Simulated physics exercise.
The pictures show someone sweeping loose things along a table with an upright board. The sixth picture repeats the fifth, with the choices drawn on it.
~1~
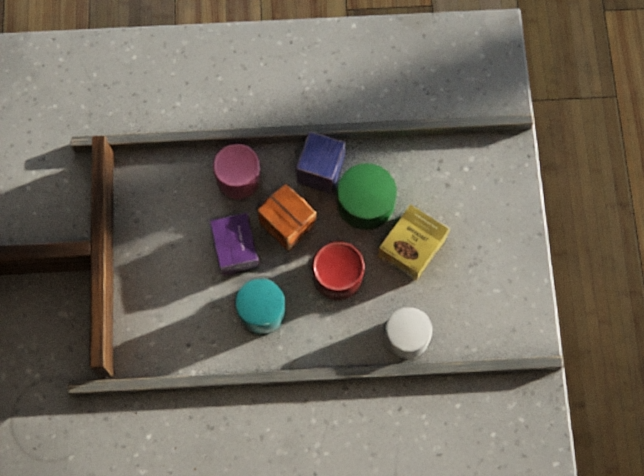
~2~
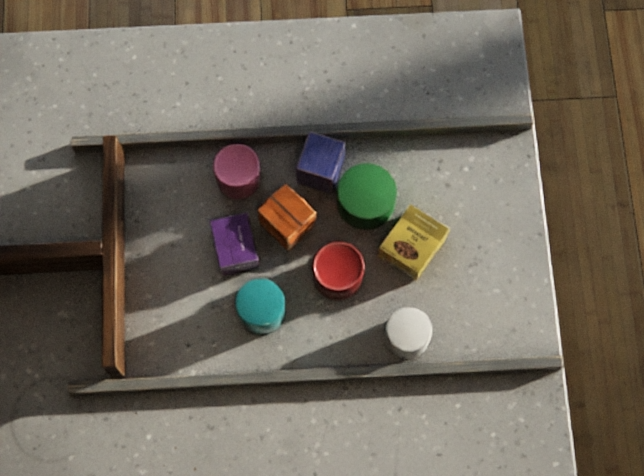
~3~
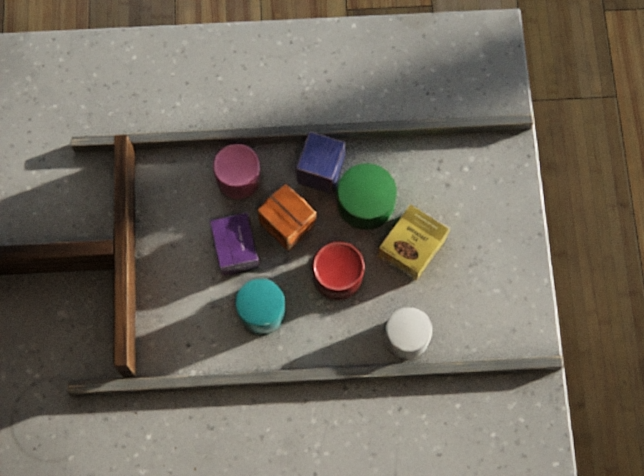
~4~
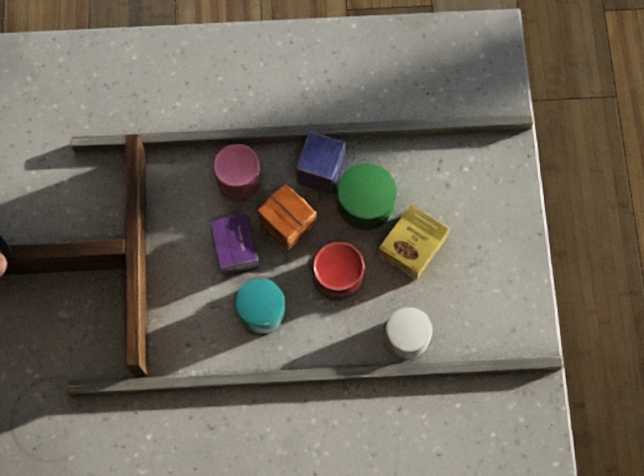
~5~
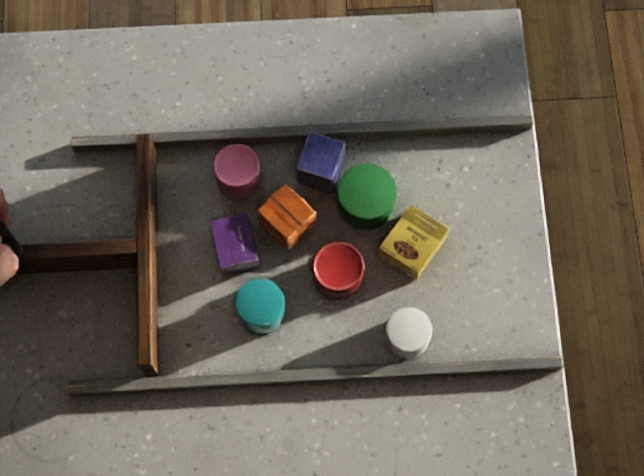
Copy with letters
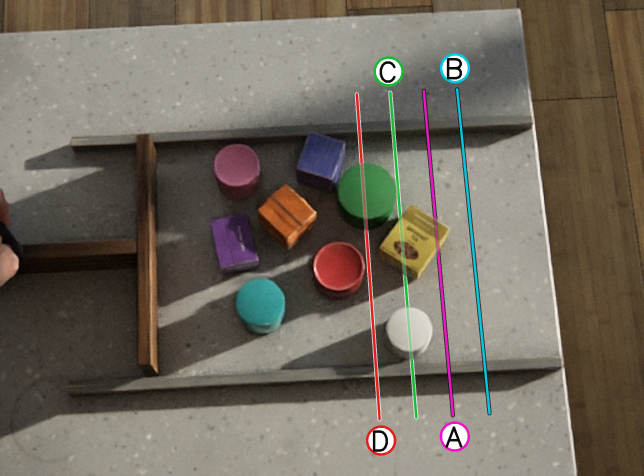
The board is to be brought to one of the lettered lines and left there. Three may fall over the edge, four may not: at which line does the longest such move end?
The farthest such stop is B.
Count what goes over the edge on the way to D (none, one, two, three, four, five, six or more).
The count is none.
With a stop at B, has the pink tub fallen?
By then, no.
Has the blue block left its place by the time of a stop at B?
Yes.
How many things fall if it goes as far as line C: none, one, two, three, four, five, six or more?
In all, none.
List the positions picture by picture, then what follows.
In the first frame, pink tub (237, 172); blue block (321, 163); red tub (338, 271).
In the second frame, board (109, 247); orange box (287, 218).
In the third frame, board (121, 246); yellow packet (413, 243).
In the fourth frame, board (132, 246); green tin (367, 197).
In the fifth frame, board (144, 245); pink tub (237, 172); blue block (321, 163); red tub (338, 271).
On the marked copy, A at (438, 246); B at (473, 244); C at (403, 248); D at (368, 249).
Following B. Soon after the start, board (263, 239); green tin (379, 197); blue block (332, 162).
Later, board (382, 233); yellow packet (491, 234); green tin (480, 174).
In the end, board (472, 228); yellow packet over the edge; green tin over the edge; two fallen.
As for the rest, A is within the limit but short; C is within the limit but short; D is within the limit but short.
